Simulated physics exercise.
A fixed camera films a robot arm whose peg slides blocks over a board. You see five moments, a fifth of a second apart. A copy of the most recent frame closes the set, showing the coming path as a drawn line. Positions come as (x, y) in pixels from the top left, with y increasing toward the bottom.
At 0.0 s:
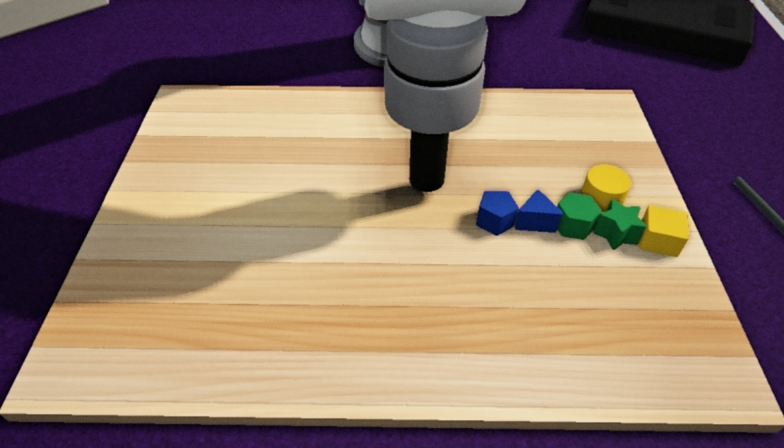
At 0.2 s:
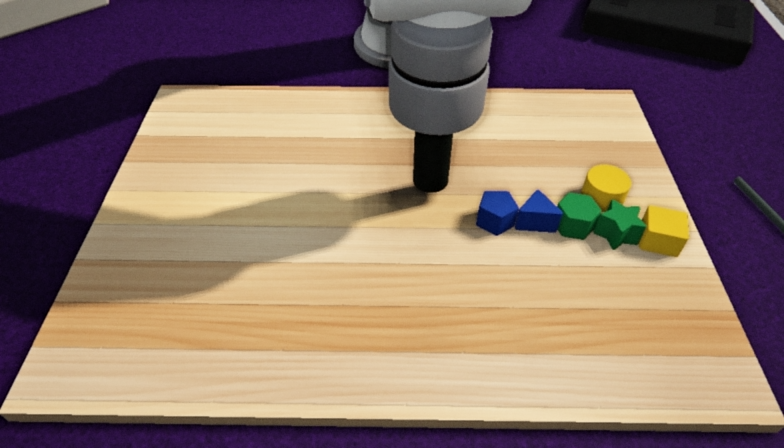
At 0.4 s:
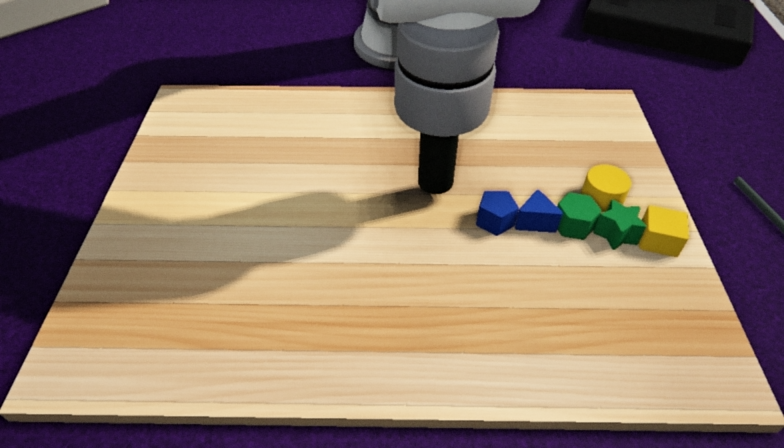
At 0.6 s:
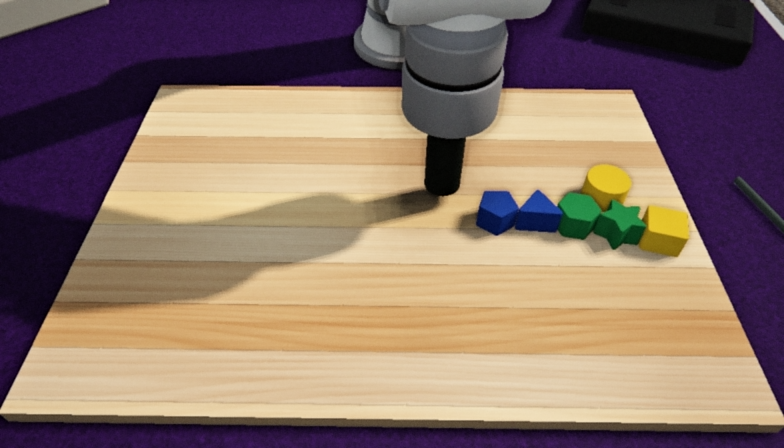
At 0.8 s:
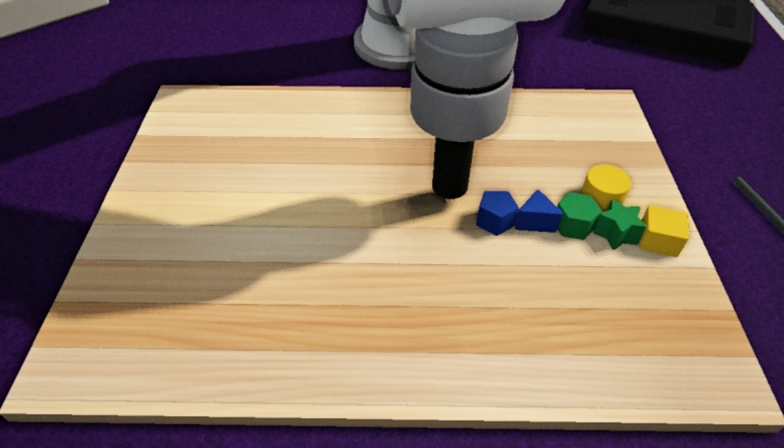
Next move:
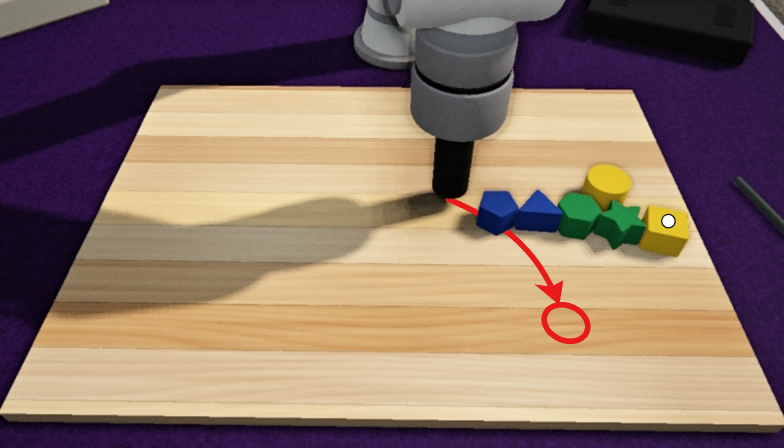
A robot arm with a black peg slid slowly a short way right across a wooden board, nearing a blue pentagon at the end of some blue, green and yellow blocks, which stayed still.
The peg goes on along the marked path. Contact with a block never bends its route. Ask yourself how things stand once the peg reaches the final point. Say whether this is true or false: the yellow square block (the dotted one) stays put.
The claim holds.
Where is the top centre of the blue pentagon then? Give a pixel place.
My prediction: (605, 273).
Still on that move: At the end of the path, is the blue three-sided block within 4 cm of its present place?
Going by the path, no.
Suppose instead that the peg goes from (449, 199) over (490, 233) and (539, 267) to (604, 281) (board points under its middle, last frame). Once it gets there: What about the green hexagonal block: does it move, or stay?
Well, the green hexagonal block shifts from its place.
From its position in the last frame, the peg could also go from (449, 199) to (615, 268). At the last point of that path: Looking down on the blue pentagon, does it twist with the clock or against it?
Rotation: Clockwise.
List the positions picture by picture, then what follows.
Peg tip (427, 180); block tops, blue pentagon (499, 202); blue three-sided block (540, 204); green hexagonal block (580, 206); yellow square block (668, 221), in the first frame.
Peg (430, 181); blocks unchanged, in the second frame.
Peg (436, 182); blocks unchanged, in the third frame.
Peg (442, 184); blocks unchanged, in the fourth frame.
Peg (450, 187); blue pentagon (499, 202); blue three-sided block (540, 204); green hexagonal block (580, 206); yellow square block (668, 221), in the fifth frame.
Path on the board, from (449, 199) via (499, 226) and (540, 268), ending at (566, 323); the dot is on the yellow square block.
The first path, step by step. One third of the way, peg (502, 214); blue pentagon (533, 227), turned 20° clockwise; blue three-sided block (565, 225), turned 35° anticlockwise; green hexagonal block (586, 206), turned 25° anticlockwise.
Two thirds of the way, peg (544, 256); blue pentagon (589, 262), turned 25° anticlockwise; blue three-sided block (598, 237), turned 75° anticlockwise; green hexagonal block (586, 206), turned 25° anticlockwise.
At the end, peg (571, 311); blue pentagon (605, 273), turned 65° anticlockwise; blue three-sided block (598, 237), turned 75° anticlockwise; green hexagonal block (586, 206), turned 25° anticlockwise; yellow square block in place.
